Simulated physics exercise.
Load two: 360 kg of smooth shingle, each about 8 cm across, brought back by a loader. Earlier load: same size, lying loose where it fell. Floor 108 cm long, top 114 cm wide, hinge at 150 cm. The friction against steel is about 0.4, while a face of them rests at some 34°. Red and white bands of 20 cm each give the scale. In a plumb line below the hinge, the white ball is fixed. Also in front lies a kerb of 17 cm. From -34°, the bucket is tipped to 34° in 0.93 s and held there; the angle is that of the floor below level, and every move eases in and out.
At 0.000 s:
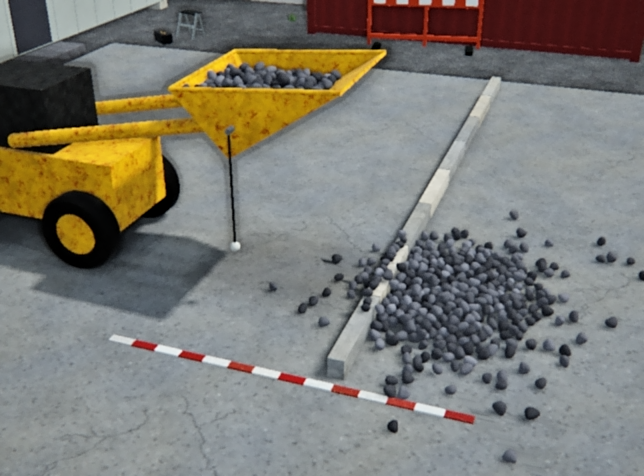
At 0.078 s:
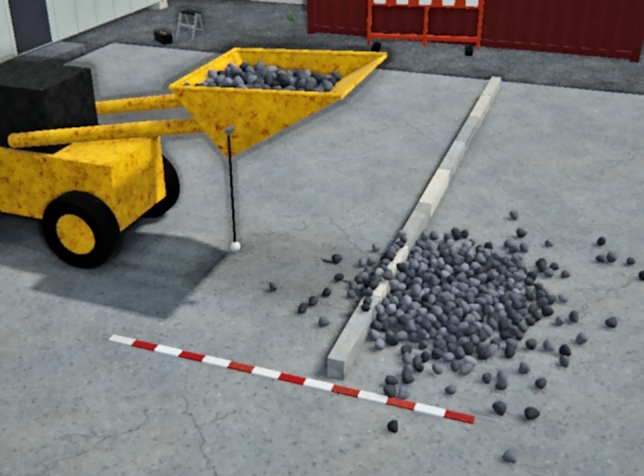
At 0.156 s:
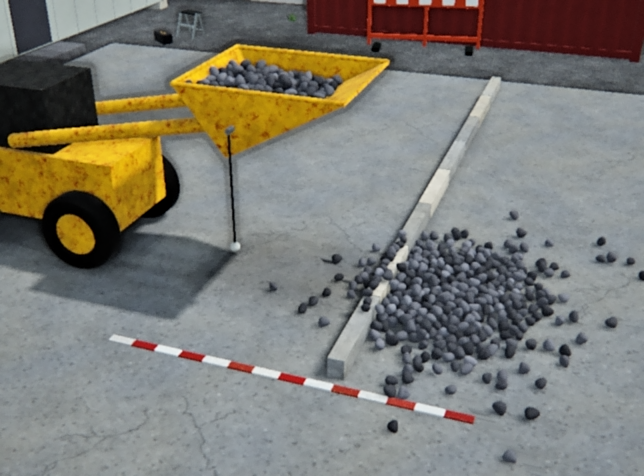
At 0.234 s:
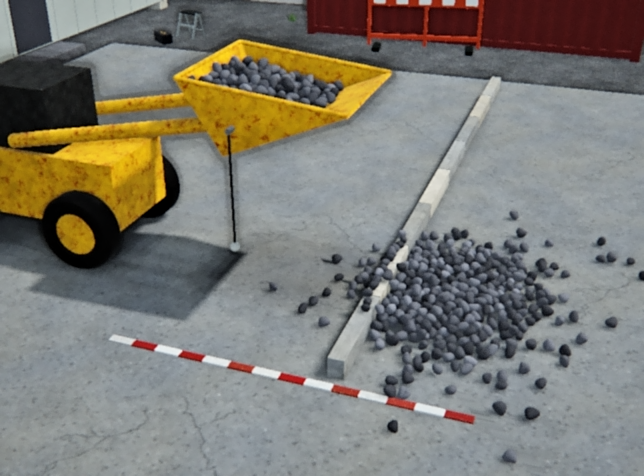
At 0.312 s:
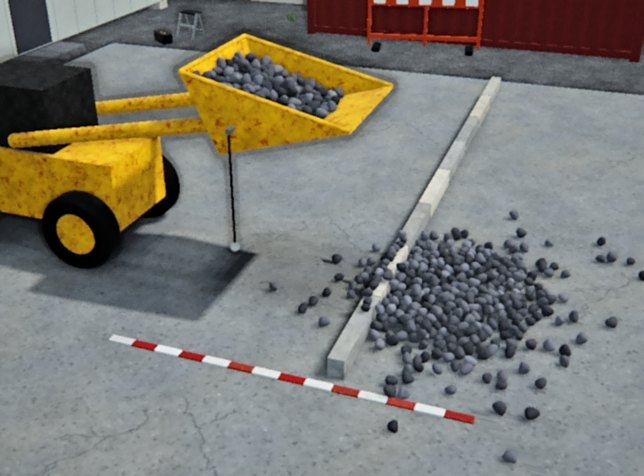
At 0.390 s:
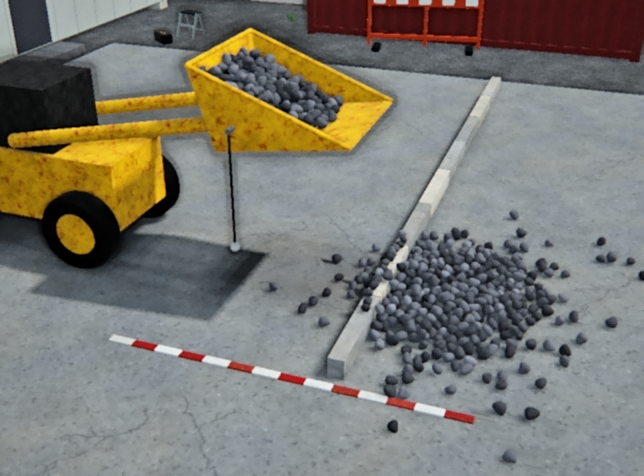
On a cracked concrete yard seen from above at an angle, with a red container and a red-and-white barrier behind, the camera stays still. A yellow loader at left holds a bucket of dark grey stones, while similar stones lie heaped across a pale kerb at right, behind a red-and-white banded pole. The bucket slowly tilts forward, its front lip lowering as the stones shift slightly inside it.
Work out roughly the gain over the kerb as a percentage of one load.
Close to 74 parts in a hundred.
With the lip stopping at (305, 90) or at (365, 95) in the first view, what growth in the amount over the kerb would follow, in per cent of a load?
Case one about 25 %, case two about 95 %.
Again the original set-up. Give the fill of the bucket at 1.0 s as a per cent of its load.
I'd say about 90 per cent.
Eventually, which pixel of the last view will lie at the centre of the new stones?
Roughly at (416, 283) in the last picture.
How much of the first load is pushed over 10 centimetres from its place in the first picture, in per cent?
Close to 20 per cent.
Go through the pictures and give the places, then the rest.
The bucket is at -34°, its lip at (341, 93); the top of the load is at (283, 77). The earlier load is highest near (383, 270), 21 cm above ground level, 8 % on this side of the kerb, 92 % over the kerb, in the first picture.
Lip at (342, 96), floor tilted -33°, highest stones at (268, 76); the stones move at 0.1 m/s on average, in the second picture.
Lip at (345, 104), floor tilted -29°, highest stones at (252, 73); the stones move at 0.2 m/s on average, in the third picture.
Lip at (348, 117), floor tilted -23°, highest stones at (248, 69); the stones move at 0.3 m/s on average, in the fourth picture.
Lip at (350, 132), floor tilted -16°, highest stones at (240, 63); the stones move at 0.4 m/s on average, in the fifth picture.
The bucket is at -8°, its lip at (350, 149); the top of the load is at (244, 59); the stones move at 0.4 m/s on average, in the sixth picture.
After 0.7 s the floor is at 24°; in per cent of one load, 100 in the bucket, 8 on this side of the kerb, 92 over the kerb; the foremost stones are at (633, 287).
After 1.0 s the floor is at 34°; in per cent of one load, 92 in the bucket, 15 on this side of the kerb, 92 over the kerb; the foremost stones are at (633, 287).
After 1.4 s the floor is at 34°; in per cent of one load, 39 in the bucket, 51 on this side of the kerb, 110 over the kerb; the foremost stones are at (633, 287).
After 4.1 s the floor is at 34°; in per cent of one load, 0 in the bucket, 34 on this side of the kerb, 166 over the kerb; the foremost stones are at (634, 300). Net gain over the kerb, 74.
